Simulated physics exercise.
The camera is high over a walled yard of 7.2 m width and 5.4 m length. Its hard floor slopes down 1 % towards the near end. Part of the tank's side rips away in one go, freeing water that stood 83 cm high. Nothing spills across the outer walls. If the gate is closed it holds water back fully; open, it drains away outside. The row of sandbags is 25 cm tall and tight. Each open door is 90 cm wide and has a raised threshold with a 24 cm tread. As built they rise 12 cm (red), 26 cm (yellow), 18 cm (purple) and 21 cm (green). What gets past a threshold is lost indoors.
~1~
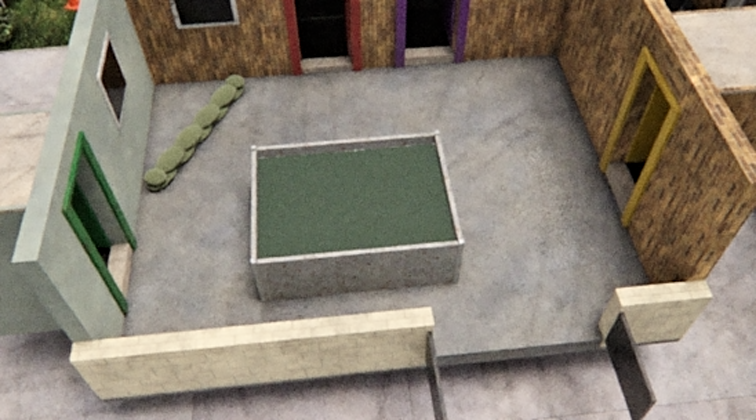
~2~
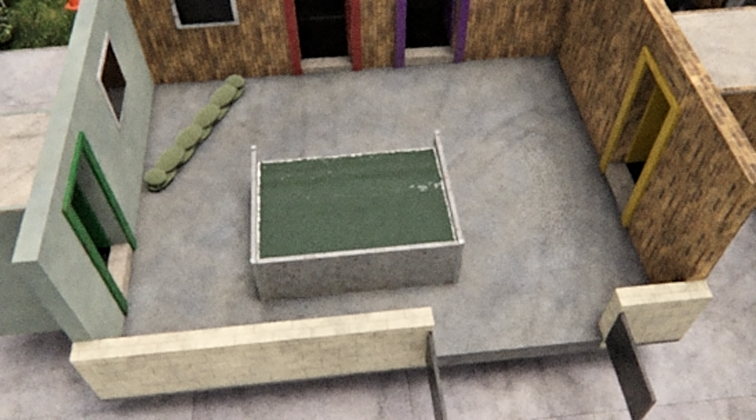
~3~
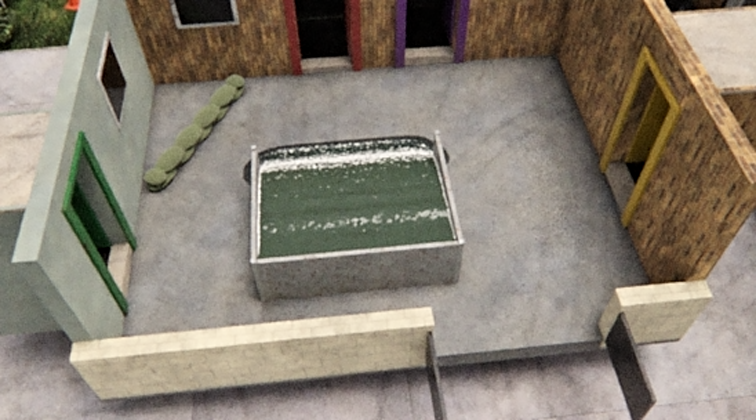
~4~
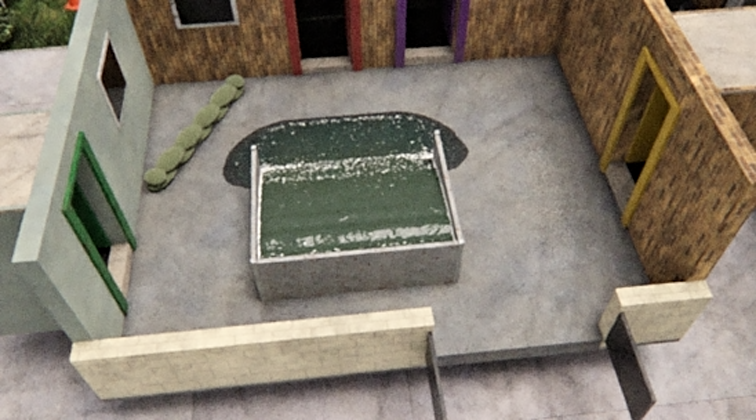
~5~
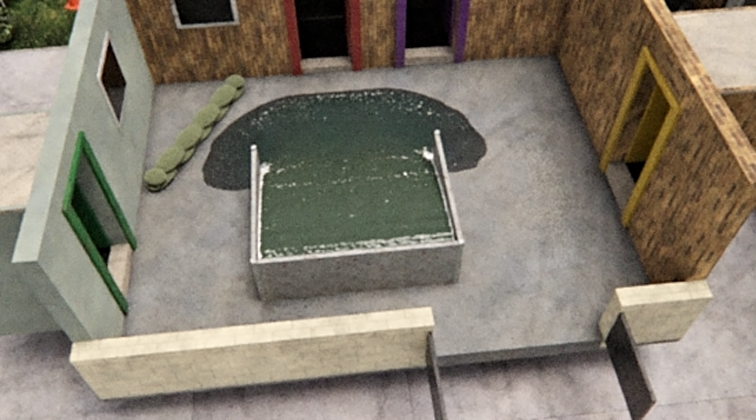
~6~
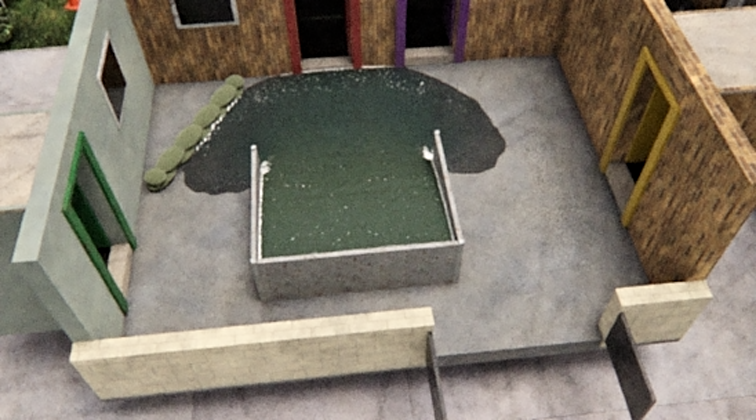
Dark green water pours out through the open far side of a rectangular tank in a walled yard, spreading across the grey floor in a widening rounded pool that reaches the row of green bushes at left.
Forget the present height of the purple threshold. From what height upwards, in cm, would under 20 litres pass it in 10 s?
About 27 cm.
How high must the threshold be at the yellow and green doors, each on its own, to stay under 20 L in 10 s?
Roughly 6.5 cm at yellow and 6.5 cm at green.
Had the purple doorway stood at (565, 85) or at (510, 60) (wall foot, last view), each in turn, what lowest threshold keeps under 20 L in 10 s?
Roughly 28 and 18 cm.
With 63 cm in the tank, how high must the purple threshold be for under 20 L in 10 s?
Then roughly 19 cm.
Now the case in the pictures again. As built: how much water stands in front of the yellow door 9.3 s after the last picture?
Roughly 5.5 cm deep.
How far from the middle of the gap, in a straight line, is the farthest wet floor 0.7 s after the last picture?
Some 4.0 m out.
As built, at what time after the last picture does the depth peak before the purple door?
Around 1.0 s.
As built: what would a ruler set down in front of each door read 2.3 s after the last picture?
In cm: Red 29, yellow 2, purple 23, green 1.
Then, 0.7 s after the last picture water covers 35 % of the floor, deepest (48 cm) near (361, 75); 32 cm at the purple door, 15 litres in over its 18 cm threshold.
Then, 2.3 s after the last picture water covers 55 % of the floor, deepest (34 cm) near (550, 61); 23 cm at the purple door, 91 litres in over its 18 cm threshold.
Then, 9.3 s after the last picture water covers 95 % of the floor, deepest (14 cm) near (638, 318); 5 cm at the purple door, 98 litres in over its 18 cm threshold.
At the purple door as built, the water peaked near 33 cm, 1.1 s after the last picture.
With a threshold of 23.5 cm, 43 litres would have come in within the 10 s; with 31.5 cm, 6 litres. So under 20 litres takes about 27 cm.
